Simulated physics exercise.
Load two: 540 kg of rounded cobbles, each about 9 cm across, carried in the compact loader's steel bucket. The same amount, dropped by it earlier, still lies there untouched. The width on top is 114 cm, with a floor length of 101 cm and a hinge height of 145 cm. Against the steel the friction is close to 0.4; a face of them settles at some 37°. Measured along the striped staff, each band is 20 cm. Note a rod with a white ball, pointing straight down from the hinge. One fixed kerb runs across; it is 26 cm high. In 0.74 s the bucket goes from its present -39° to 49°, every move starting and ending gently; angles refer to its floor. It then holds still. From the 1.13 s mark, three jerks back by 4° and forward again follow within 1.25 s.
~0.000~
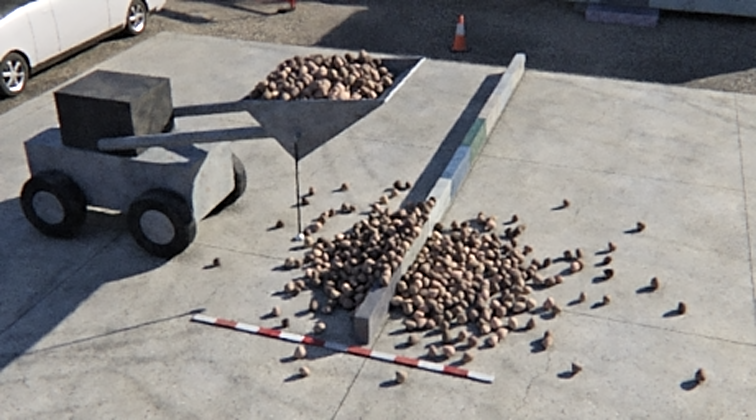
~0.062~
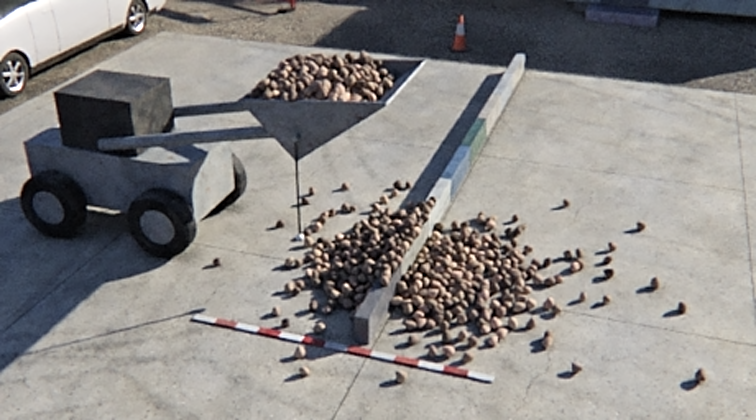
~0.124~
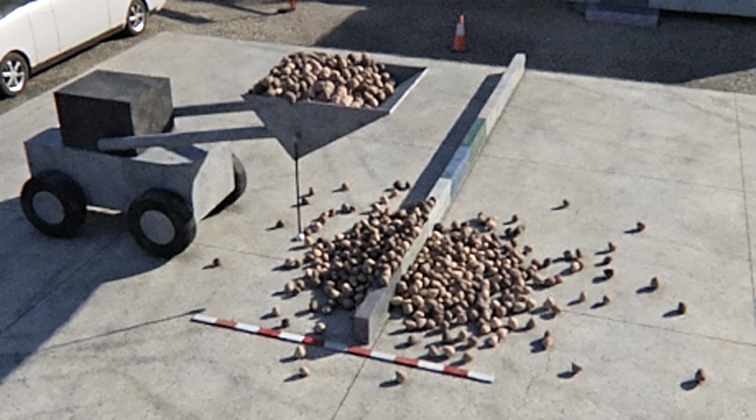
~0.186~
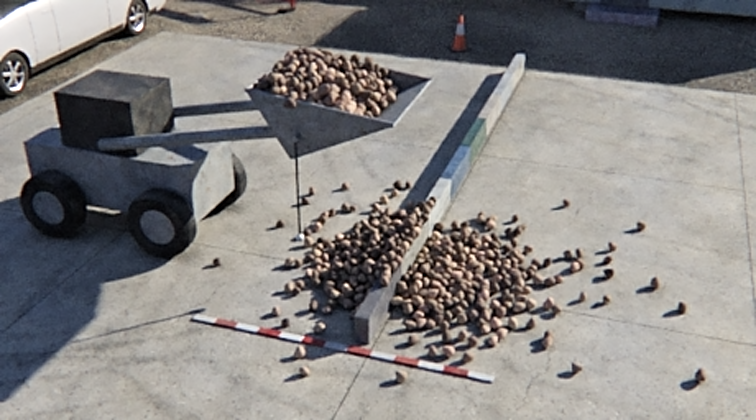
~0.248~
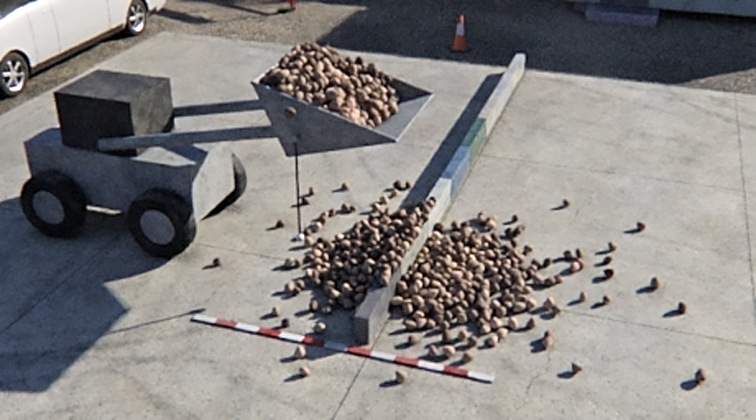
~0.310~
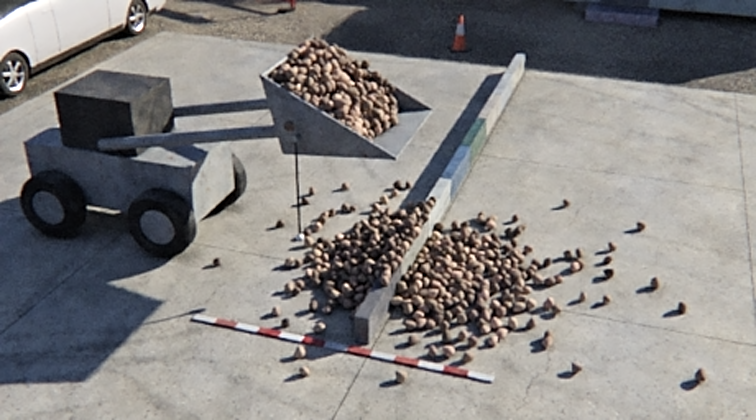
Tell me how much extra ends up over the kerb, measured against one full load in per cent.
The extra comes to about 60 percent of a load.
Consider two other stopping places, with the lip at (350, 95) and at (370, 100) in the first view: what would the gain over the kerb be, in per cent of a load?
20 %, then 35 %.
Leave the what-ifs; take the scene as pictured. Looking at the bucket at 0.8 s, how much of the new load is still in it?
Still inside: Some 55 %.
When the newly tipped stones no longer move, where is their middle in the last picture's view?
They end up centred around (429, 261).
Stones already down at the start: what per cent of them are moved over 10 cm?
Roughly 30 % of them.
After 0.6 s the floor is at 35°; in per cent of one load, 100 in the bucket, 58 on this side of the kerb, 44 over the kerb; the foremost stones are at (638, 280).
After 0.8 s the floor is at 49°; in per cent of one load, 57 in the bucket, 98 on this side of the kerb, 46 over the kerb; the foremost stones are at (638, 280).
After 2.8 s the floor is at 49°; in per cent of one load, 0 in the bucket, 98 on this side of the kerb, 104 over the kerb; the foremost stones are at (687, 313).
After 5.5 s the floor is at 49°; in per cent of one load, 0 in the bucket, 98 on this side of the kerb, 104 over the kerb; the foremost stones are at (687, 313). Net gain over the kerb, 60.
